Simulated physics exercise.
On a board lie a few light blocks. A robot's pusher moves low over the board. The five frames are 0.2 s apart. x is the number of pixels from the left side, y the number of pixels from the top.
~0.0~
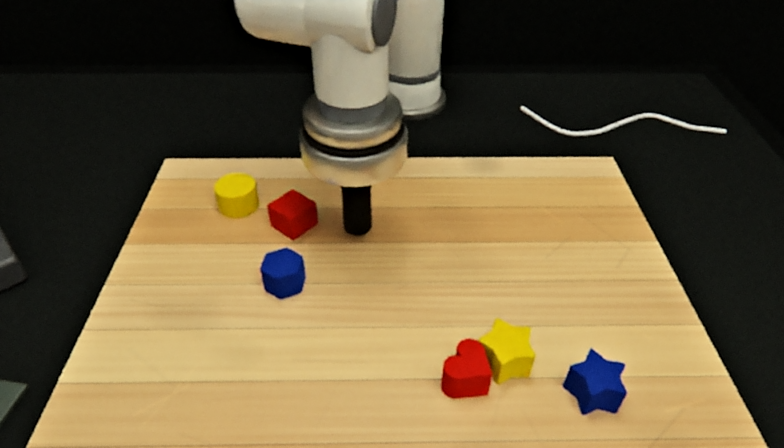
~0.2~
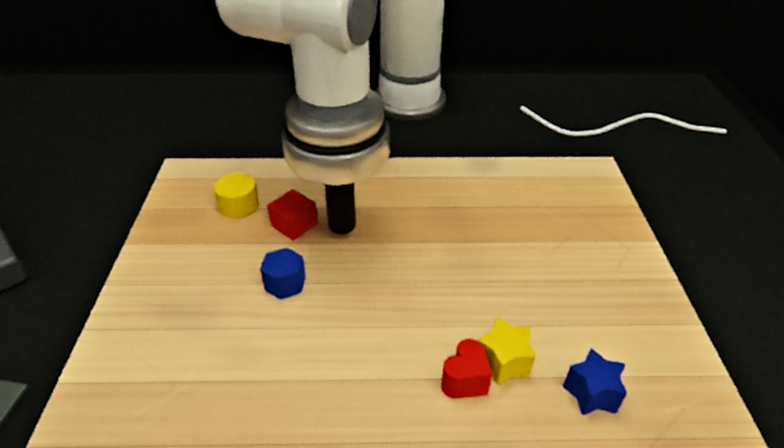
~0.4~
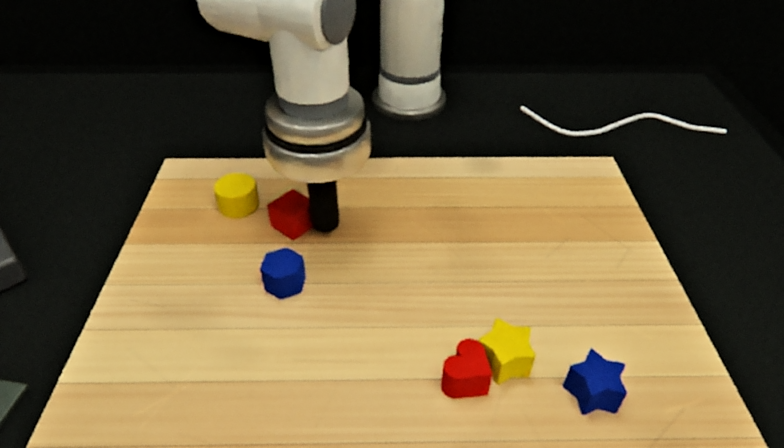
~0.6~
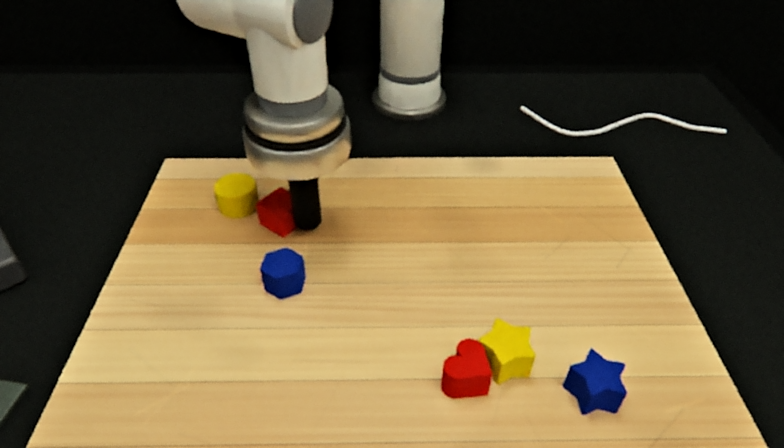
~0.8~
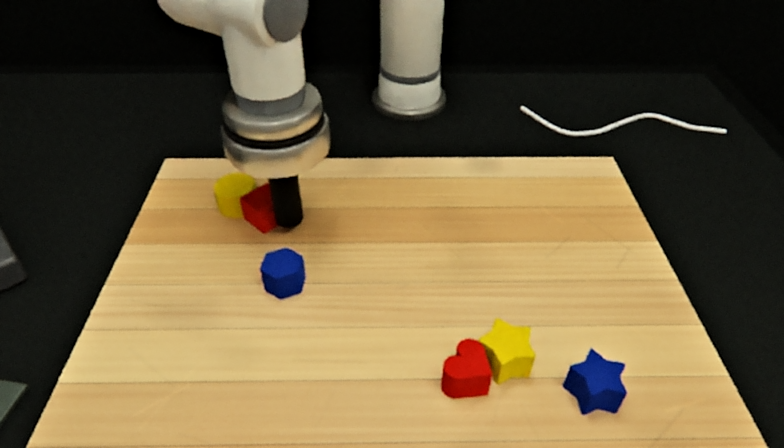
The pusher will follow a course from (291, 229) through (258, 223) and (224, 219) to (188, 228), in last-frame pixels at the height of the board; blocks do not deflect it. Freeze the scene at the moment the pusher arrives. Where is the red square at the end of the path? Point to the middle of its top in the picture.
I'd guess (199, 182).
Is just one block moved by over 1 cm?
Short answer: No.
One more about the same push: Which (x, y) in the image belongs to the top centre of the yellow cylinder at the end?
Its top middle is near (195, 162).
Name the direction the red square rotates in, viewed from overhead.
Rotation: Clockwise.
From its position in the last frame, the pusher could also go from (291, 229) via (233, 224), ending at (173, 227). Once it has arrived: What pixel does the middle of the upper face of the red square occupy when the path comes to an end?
Its top face will be centred at roughly (199, 185).
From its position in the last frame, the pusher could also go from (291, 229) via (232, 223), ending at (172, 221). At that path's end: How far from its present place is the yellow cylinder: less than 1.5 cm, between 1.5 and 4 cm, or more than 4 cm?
Shift of over 4 cm.
On the path given first. One third of the way, pusher (255, 212); yellow cylinder (211, 174); red square (231, 190).
Two thirds of the way, pusher (221, 209); yellow cylinder (196, 163); red square (203, 183), turned 20° clockwise.
At the end, pusher (185, 217); yellow cylinder (195, 162); red square (199, 182), turned 25° clockwise; blue hexagonal block still.
